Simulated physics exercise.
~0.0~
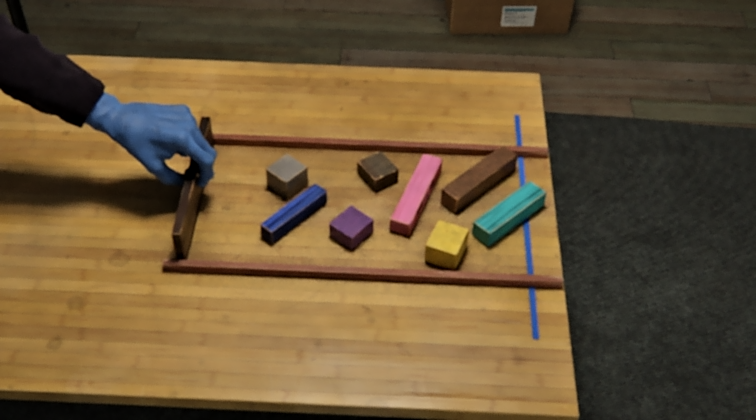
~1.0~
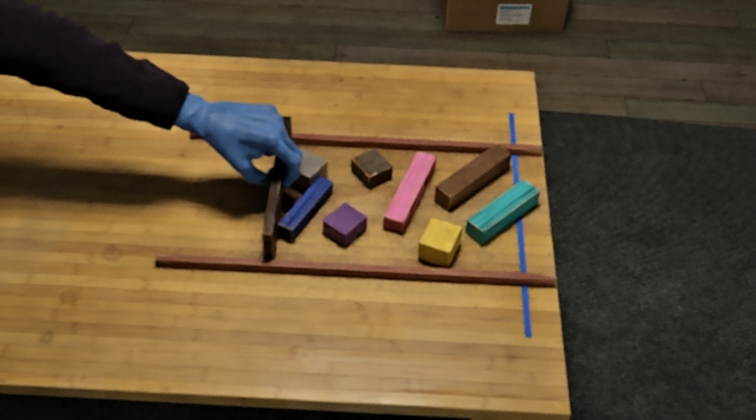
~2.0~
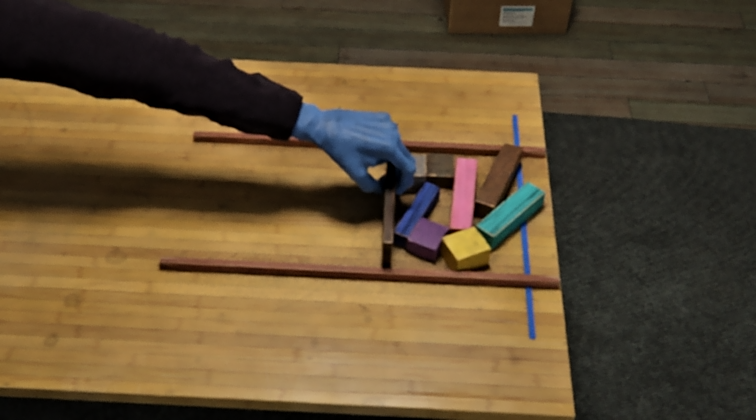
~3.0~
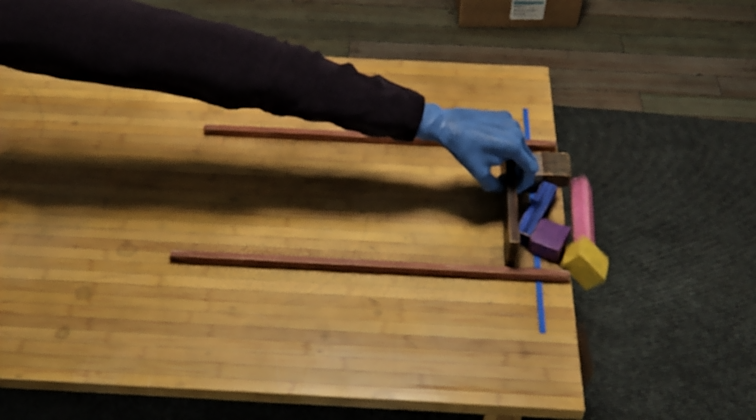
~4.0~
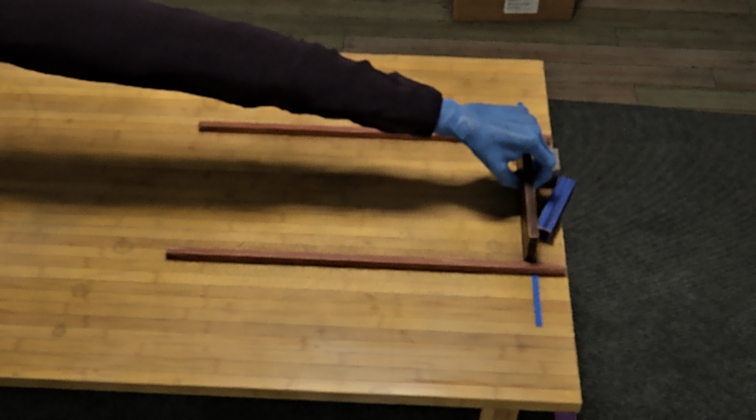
To begin with, a blue-gloved hand holds a dark board upright at the left of two reddish rails, with eight colourful sticks and blocks lying to its right on a wooden table. The hand slides the board rightward, reaching the blue stick and the greyish block while the pieces farther along stay still. As the sweep continues, the pieces bunch together and shift toward the blue tape. Next, the turquoise stick is gone from the tabletop, and the yellow block and pink stick tip over the edge. Finally, the board stops by the tape, with most pieces gone over and the blue stick and greyish block still at the edge.
